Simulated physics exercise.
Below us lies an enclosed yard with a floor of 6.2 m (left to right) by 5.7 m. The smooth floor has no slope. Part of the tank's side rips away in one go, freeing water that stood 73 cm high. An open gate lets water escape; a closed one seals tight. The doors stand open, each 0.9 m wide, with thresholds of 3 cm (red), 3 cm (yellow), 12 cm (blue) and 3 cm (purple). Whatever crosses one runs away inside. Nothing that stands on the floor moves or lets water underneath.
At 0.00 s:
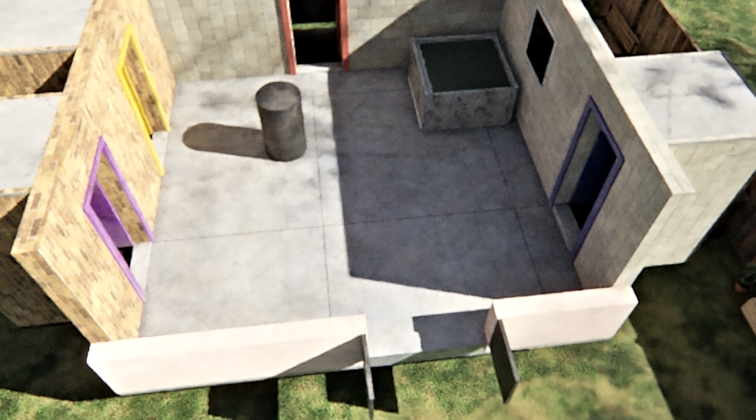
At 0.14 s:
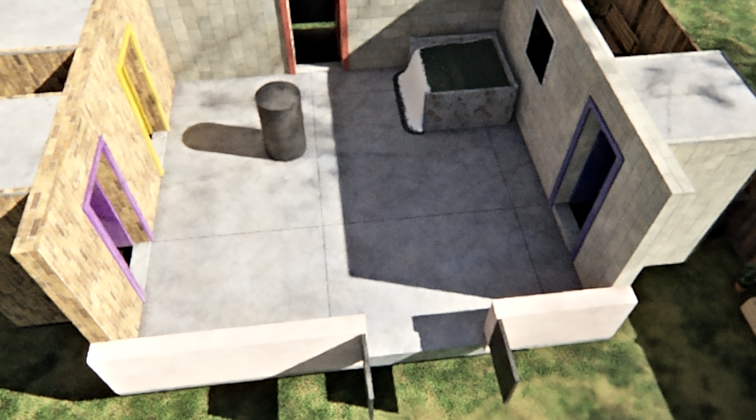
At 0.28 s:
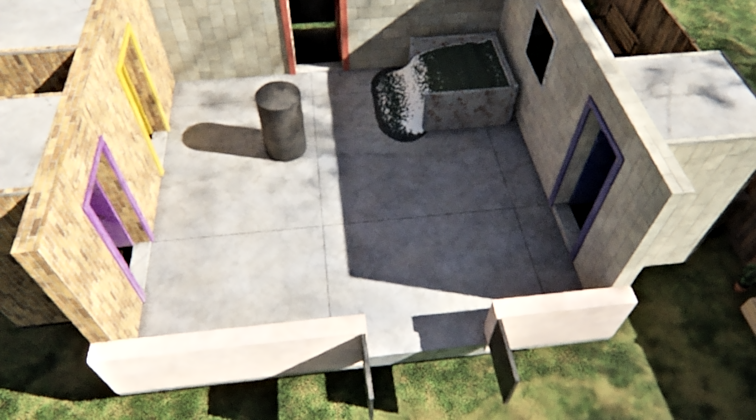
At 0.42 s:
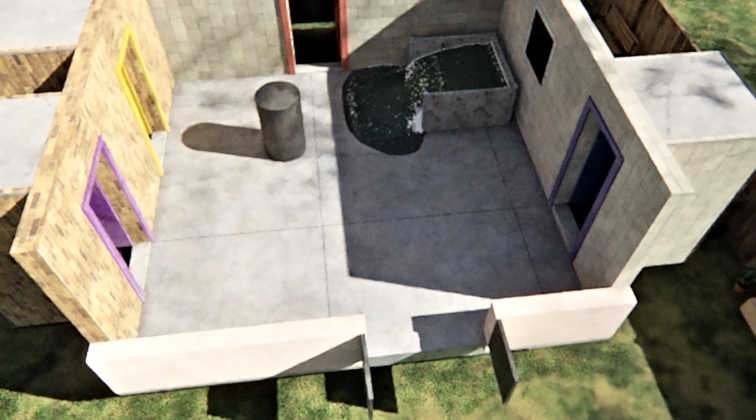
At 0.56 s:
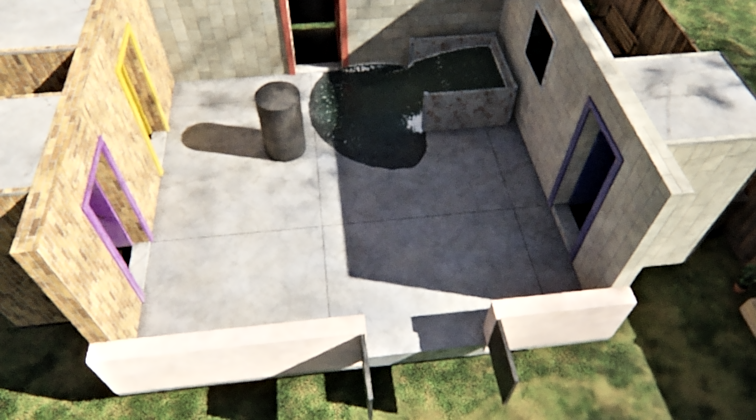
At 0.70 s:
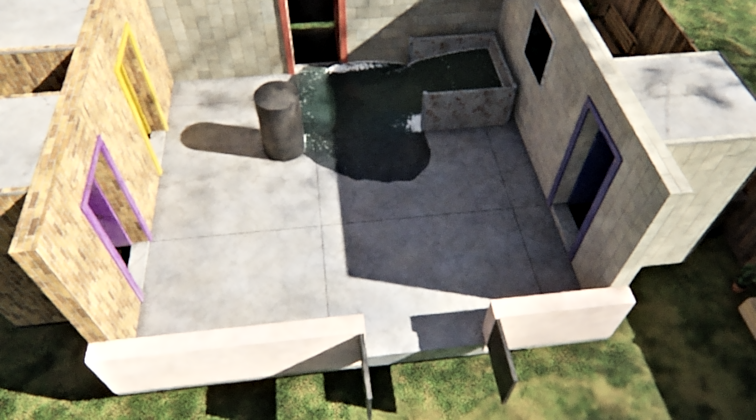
Dark water bursts through the left side of a rectangular stone tank in the back right of a walled yard, foaming as it drops to the grey floor. It spreads leftward and toward the viewer in a widening rounded pool, passes in front of the red-framed doorway, and reaches the upright dark cylinder.
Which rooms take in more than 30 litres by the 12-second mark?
The water let in: At the red door it goes over the limit; at the yellow door it exceeds the limit; at the blue door it keeps below the limit; at the purple door it exceeds the limit.
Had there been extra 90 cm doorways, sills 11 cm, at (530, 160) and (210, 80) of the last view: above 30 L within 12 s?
In that order: Under, above.
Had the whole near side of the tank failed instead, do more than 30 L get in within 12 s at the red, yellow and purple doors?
Then: Red under, yellow not over, purple over.
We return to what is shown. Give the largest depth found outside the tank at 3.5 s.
Roughly 20 cm.
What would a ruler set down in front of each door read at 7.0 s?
In cm: Red 6, yellow 5, blue 0, purple 7.
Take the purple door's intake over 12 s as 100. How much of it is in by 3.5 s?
About 10 per cent.
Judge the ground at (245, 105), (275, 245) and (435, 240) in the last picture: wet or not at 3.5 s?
In turn: Flooded, wet, dry.
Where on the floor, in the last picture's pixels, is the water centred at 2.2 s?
Around (313, 115).
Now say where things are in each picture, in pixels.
The first frame shows still water, 73 cm deep, in the tank at (462, 66).
In the second frame, water pours out at (419, 91) and has run 0.8 m, to (407, 73); typically 10 cm deep outside, 73 cm at the tank's back.
In the third frame, the front is at (391, 70), 1.0 m from the gap at (419, 92); 1.1 m2 of floor is under water; 68 cm left at the back of the tank.
In the fourth frame, water pours out at (418, 94) and has run 1.4 m, to (359, 71); typically 10 cm deep outside, 62 cm at the tank's back.
In the fifth frame, the front is at (316, 122), 1.9 m from the gap at (418, 94); 3.9 m2 of floor is under water; 60 cm left at the back of the tank.
In the sixth frame, the front is at a hidden place, 2.5 m from the gap at (417, 94); 5.4 m2 of floor is under water; 53 cm left at the back of the tank.
After 1.4 s water covers 35 % of the floor and is deepest (30 cm) near (302, 134); red door 11 cm at the sill, 11 L in, yellow door 3 cm at the sill, 1 L in, blue door not reached, purple door not reached.
After 2.2 s water covers 45 % of the floor and is deepest (42 cm) near (174, 84); red door 9 cm at the sill, 37 L in, yellow door 13 cm at the sill, 29 L in, blue door not reached, purple door not reached.
After 3.5 s water covers 60 % of the floor and is deepest (20 cm) near (169, 116); red door 6 cm at the sill, 56 L in, yellow door 11 cm at the sill, 81 L in, blue door not reached, purple door 8 cm at the sill, 7 L in.
After 7.0 s water covers 75 % of the floor and is deepest (11 cm) near (172, 268); red door 6 cm at the sill, 74 L in, yellow door 5 cm at the sill, 137 L in, blue door not reached, purple door 7 cm at the sill, 24 L in.
After 12.0 s water covers 100 % of the floor and is deepest (8 cm) near (503, 91); red door 2 cm at the sill, 82 L in, yellow door 4 cm at the sill, 143 L in, blue door 6 cm at the sill, 0 L in, purple door 4 cm at the sill, 60 L in.
